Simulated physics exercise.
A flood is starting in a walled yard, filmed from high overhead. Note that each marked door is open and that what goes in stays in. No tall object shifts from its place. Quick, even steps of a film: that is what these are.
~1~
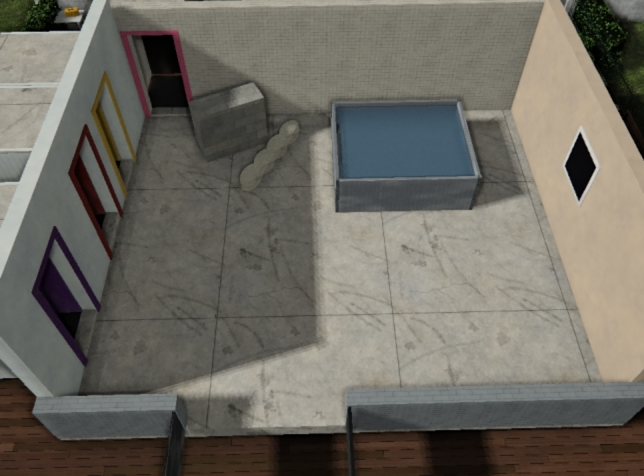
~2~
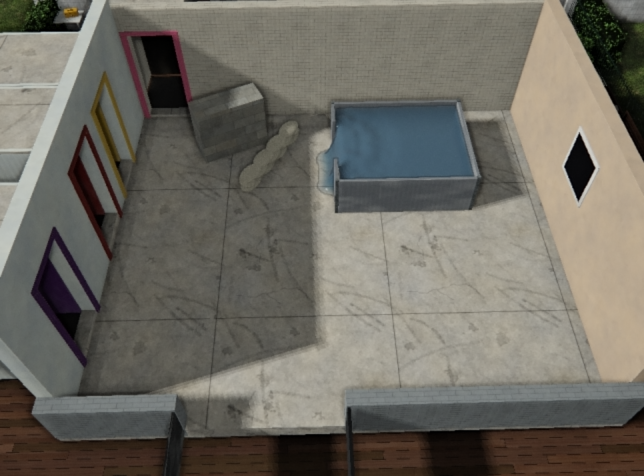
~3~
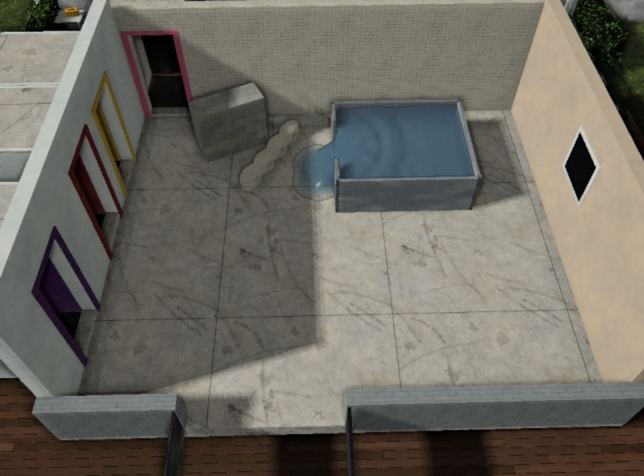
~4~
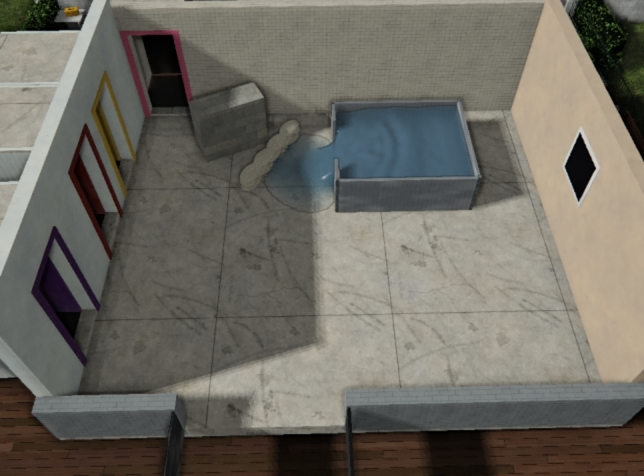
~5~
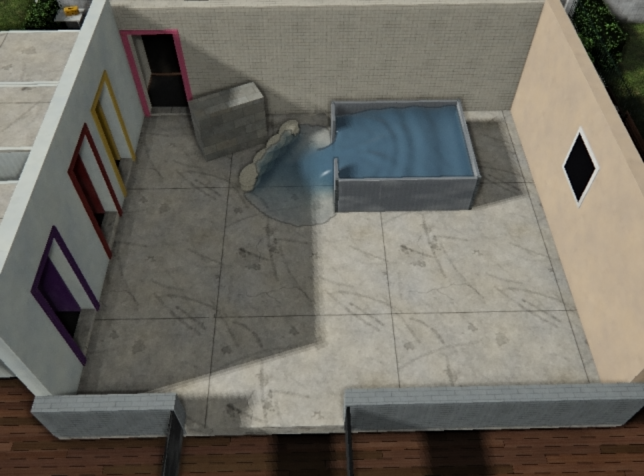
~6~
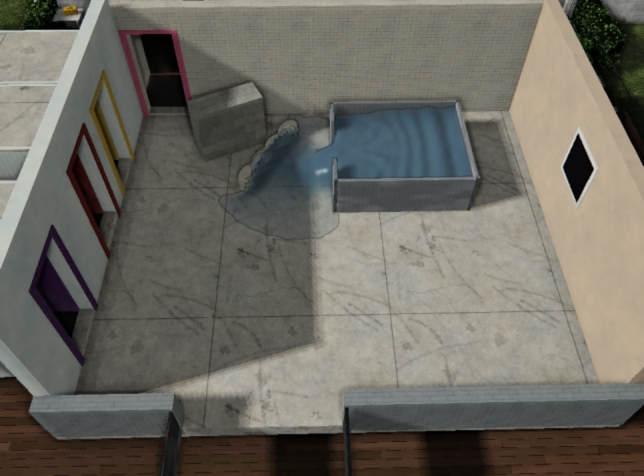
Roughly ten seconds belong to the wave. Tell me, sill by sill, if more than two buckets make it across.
Red door: No, two or fewer; yellow door: No, two or fewer; pink door: No, two or fewer; purple door: Yes, more than two.
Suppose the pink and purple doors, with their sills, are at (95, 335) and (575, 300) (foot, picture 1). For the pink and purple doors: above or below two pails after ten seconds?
Result - pink door: Crosses the limit; purple door: Remains below the limit.
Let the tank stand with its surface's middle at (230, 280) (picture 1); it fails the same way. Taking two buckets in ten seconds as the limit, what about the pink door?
Result for the pink door: It tops the limit.
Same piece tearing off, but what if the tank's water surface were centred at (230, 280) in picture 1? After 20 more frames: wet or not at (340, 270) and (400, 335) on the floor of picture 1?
Point 1: Not wet; point 2: Not wet.
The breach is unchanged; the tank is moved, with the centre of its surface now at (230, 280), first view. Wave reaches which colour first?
Answer: The purple one.
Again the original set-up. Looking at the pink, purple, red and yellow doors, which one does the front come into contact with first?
I say the red one.
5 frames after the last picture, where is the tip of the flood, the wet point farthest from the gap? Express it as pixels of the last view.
The farthest point of the front sits at (124, 238).
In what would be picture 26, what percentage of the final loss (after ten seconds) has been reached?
Some 10 per cent.
A moment on, water covers 20 % of the floor; the red door not reached, the yellow door not reached, the pink door not reached, the purple door not reached.
Next, water covers 40 % of the floor; the red door wet at the sill, nothing in, the yellow door not reached, the pink door not reached, the purple door wet at the sill, nothing in.
Then, water covers 60 % of the floor; the red door wet at the sill, nothing in, the yellow door wet at the sill, nothing in, the pink door wet at the sill, nothing in, the purple door under two buckets in.
Later, water covers 70 % of the floor; the red door wet at the sill, nothing in, the yellow door wet at the sill, nothing in, the pink door wet at the sill, nothing in, the purple door over two buckets in.
In the end, water covers 90 % of the floor; the red door wet at the sill, nothing in, the yellow door wet at the sill, nothing in, the pink door under two buckets in, the purple door far over two buckets in.
